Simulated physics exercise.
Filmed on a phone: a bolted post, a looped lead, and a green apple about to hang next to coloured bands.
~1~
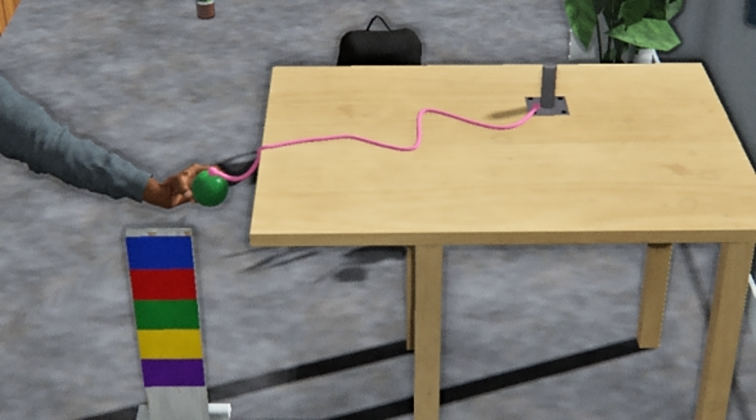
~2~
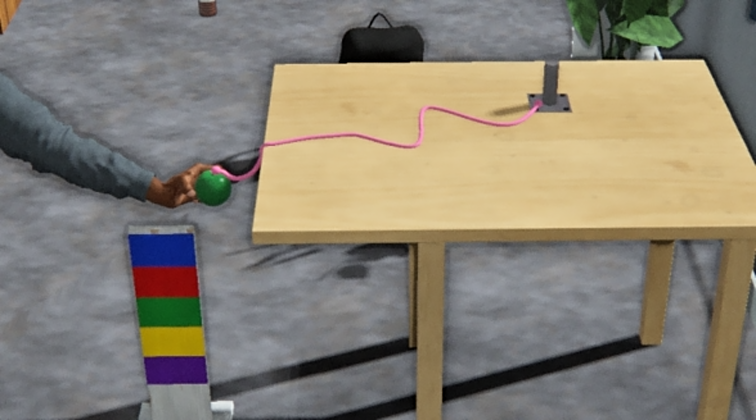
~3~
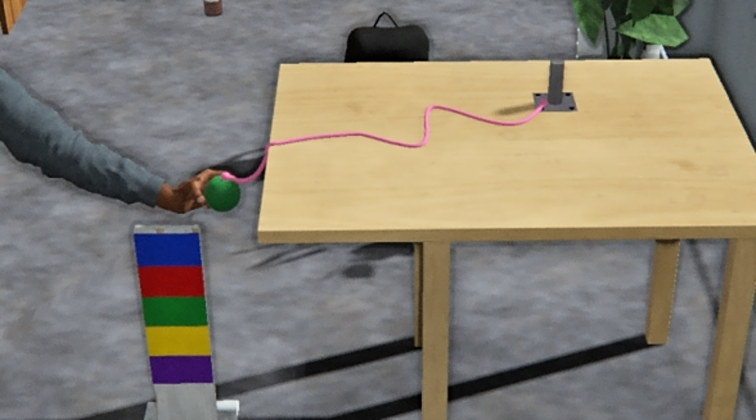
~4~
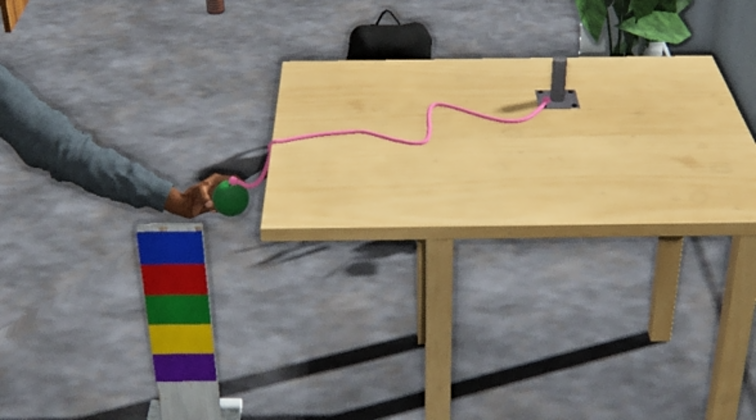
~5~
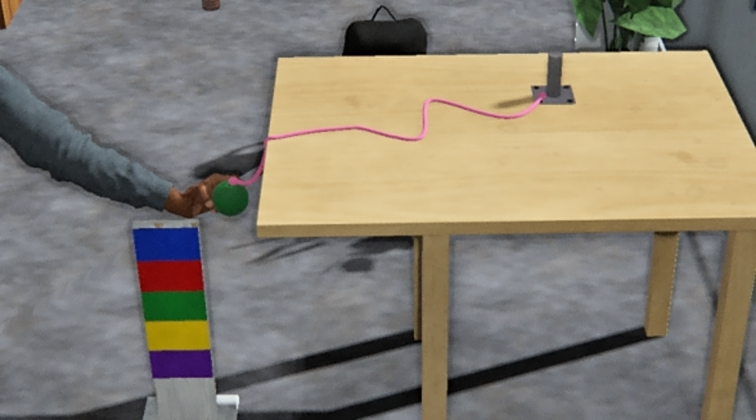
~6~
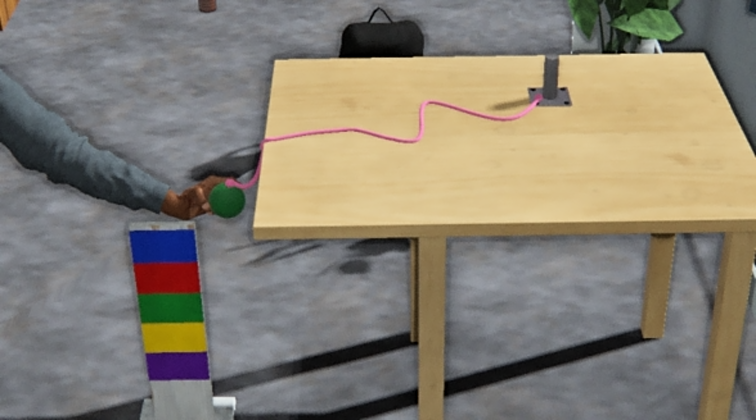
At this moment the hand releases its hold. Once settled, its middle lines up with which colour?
It lines up with the green band.
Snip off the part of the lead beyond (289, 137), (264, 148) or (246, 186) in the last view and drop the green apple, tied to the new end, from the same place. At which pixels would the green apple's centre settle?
In order, it comes to rest around (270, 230), (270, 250) and (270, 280).
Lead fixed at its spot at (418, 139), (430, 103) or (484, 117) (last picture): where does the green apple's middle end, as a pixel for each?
For the three tries you'd see (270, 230), (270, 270) and (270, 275).
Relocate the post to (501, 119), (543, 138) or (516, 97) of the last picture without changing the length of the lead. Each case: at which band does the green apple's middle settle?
Taking each post in turn, it's purple, then yellow, then yellow.
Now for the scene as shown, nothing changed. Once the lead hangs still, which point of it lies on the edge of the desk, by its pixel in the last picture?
That spot lies near (367, 133).
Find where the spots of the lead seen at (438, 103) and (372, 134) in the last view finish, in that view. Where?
The first ends at (408, 115) and the second at (270, 134).
Soon after, apple near (241, 311); level with green.
After that, apple near (301, 286); level with green.
And then, apple near (262, 301); level with green.
In the end, apple near (274, 299); level with green. The green one.
